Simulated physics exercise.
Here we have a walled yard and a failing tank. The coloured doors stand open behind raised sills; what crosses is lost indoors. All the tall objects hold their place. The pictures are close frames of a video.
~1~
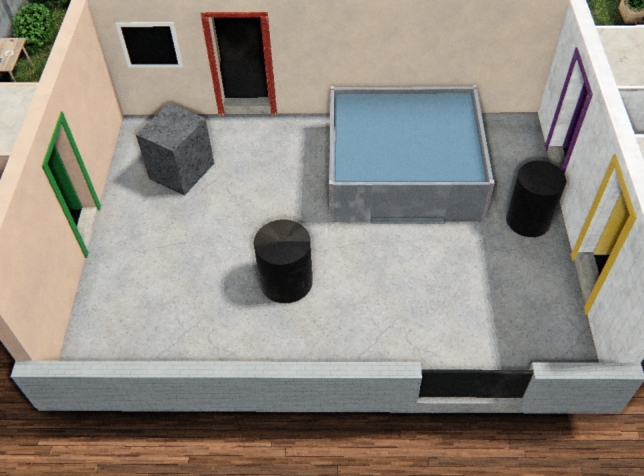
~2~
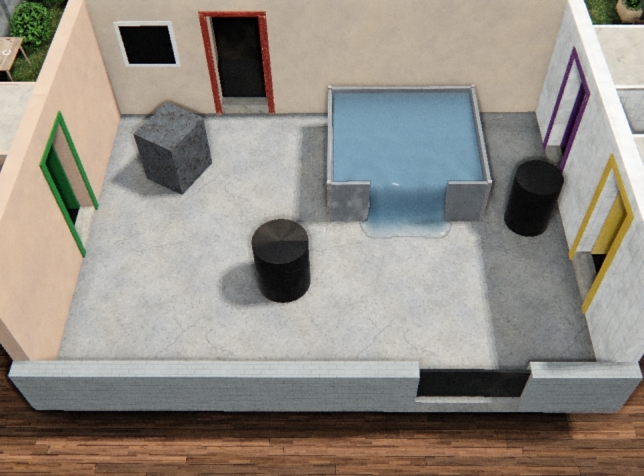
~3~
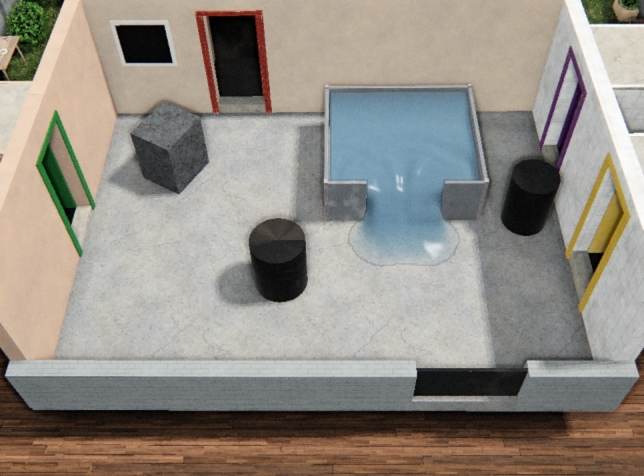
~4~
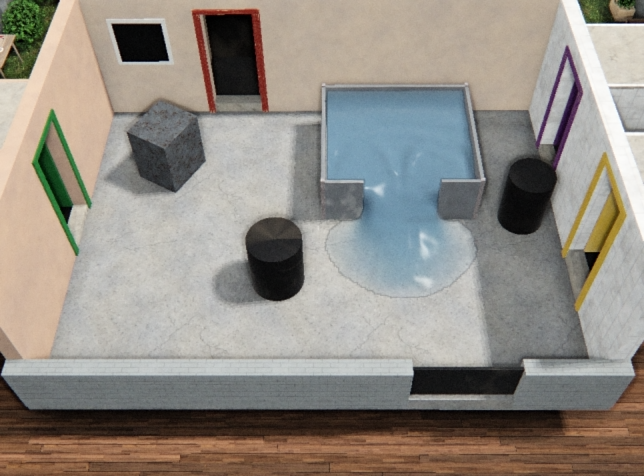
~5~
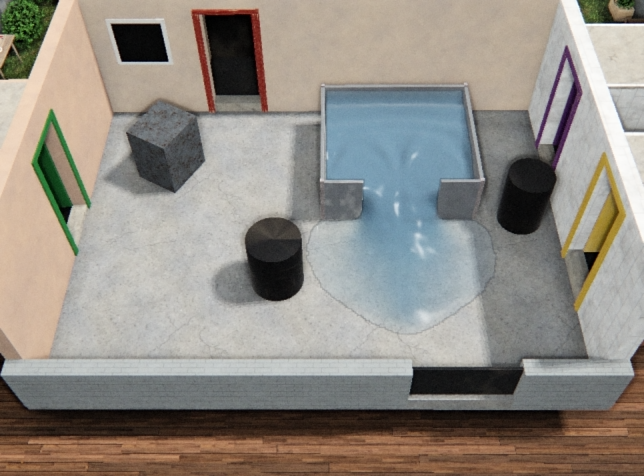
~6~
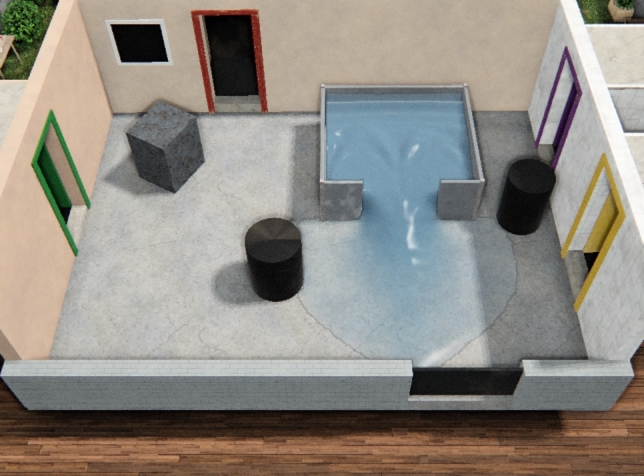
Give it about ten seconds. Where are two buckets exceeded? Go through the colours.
One by one: The purple door admits no more than that; the red door admits no more than that; the green door admits no more than that; the yellow door admits no more than that.
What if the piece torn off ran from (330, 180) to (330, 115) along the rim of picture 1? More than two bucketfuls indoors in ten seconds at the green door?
The green one goes over.
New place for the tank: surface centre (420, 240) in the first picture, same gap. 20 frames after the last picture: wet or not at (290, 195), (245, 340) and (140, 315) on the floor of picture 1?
In that order: Free of water, awash, wet.
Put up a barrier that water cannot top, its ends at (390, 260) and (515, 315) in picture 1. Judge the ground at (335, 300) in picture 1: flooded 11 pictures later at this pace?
There: Flooded.
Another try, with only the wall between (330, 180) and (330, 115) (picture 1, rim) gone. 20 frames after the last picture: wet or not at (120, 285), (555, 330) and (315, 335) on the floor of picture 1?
One after the other: Flooded, clear, not flooded.
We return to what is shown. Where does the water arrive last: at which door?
The red one.
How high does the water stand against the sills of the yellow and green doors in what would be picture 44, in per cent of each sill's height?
Near 60 and 100 in a hundred.
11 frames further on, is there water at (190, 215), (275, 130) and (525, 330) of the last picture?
In that order: Clear, free of water, covered.
A moment on, water covers 30 % of the floor; the purple door not reached, the red door not reached, the green door not reached, the yellow door wet at the sill, nothing in.
Next, water covers 40 % of the floor; the purple door not reached, the red door not reached, the green door not reached, the yellow door wet at the sill, nothing in.
Then, water covers 55 % of the floor; the purple door wet at the sill, nothing in, the red door not reached, the green door wet at the sill, nothing in, the yellow door wet at the sill, nothing in.
Later, water covers 80 % of the floor; the purple door wet at the sill, nothing in, the red door wet at the sill, nothing in, the green door wet at the sill, nothing in, the yellow door wet at the sill, nothing in.
In the end, water covers 100 % of the floor; the purple door wet at the sill, nothing in, the red door wet at the sill, nothing in, the green door under two buckets in, the yellow door wet at the sill, nothing in.
